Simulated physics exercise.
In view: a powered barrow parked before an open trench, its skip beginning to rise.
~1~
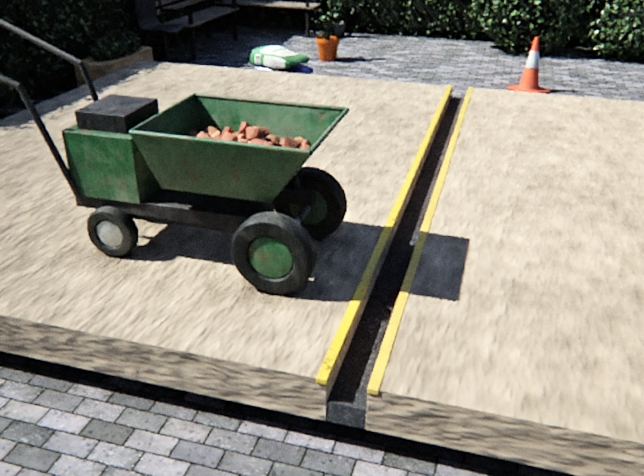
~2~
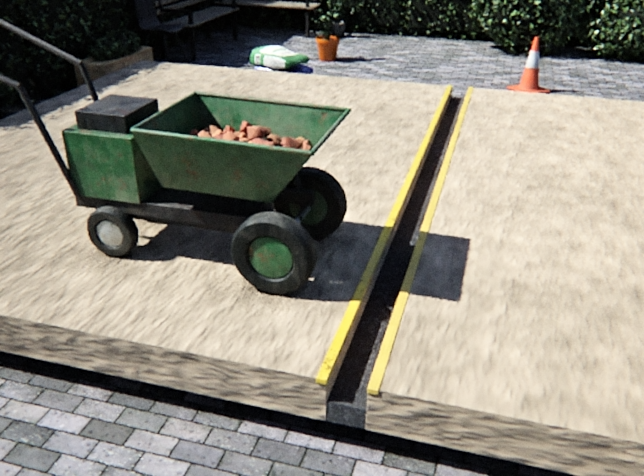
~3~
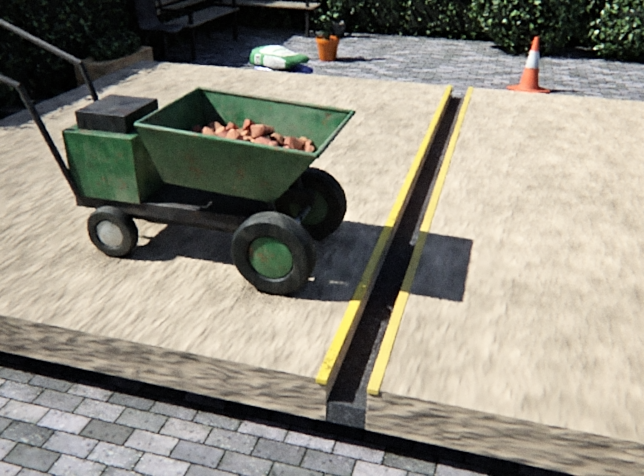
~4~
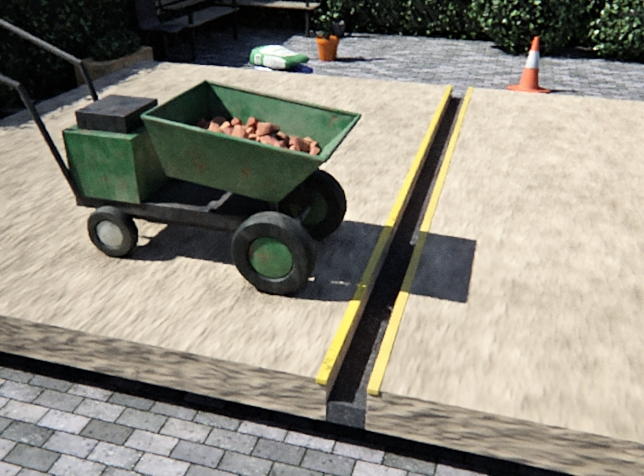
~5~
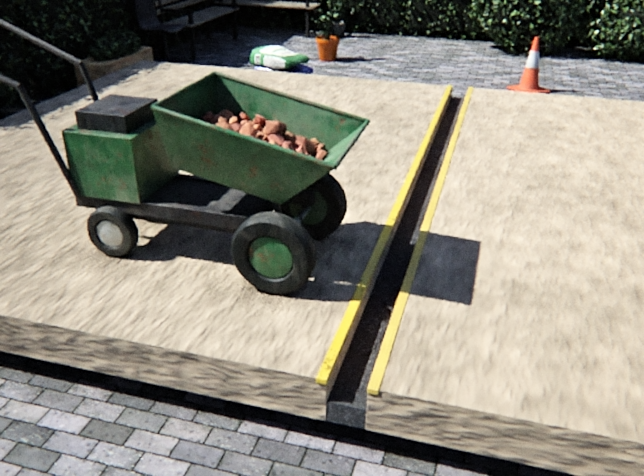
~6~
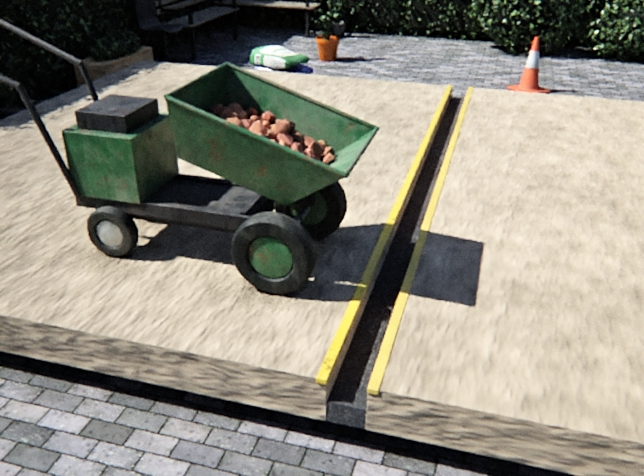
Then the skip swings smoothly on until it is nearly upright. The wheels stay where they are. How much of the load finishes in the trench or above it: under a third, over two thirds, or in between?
Under a third.
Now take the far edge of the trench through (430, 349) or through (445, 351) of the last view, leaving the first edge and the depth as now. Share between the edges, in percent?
I'd expect close to 70 in a hundred and then close to 90 in a hundred.
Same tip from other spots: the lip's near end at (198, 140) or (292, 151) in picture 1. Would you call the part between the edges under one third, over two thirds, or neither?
At the first stop the answer is under a third, and at the second it is the middle third.
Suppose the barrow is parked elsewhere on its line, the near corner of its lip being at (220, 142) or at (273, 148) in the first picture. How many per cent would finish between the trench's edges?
About 30 percent at the first place and about 60 percent at the second.
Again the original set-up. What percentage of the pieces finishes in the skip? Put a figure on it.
It works out to some 20 percent.
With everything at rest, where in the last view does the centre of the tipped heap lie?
About (443, 276).
Shortly afterwards, skip tipped steeply; the whole lot in the skip.
Next, skip tipped right over; the bulk in the skip; a little beyond it; only a few falling.
Some moments later, skip tipped right over; near a quarter in the skip; only a few in or heaped over the trench; the bulk beyond it.
In the end, skip tipped right over; near a quarter in the skip; a little in or heaped over the trench; the bulk beyond it.
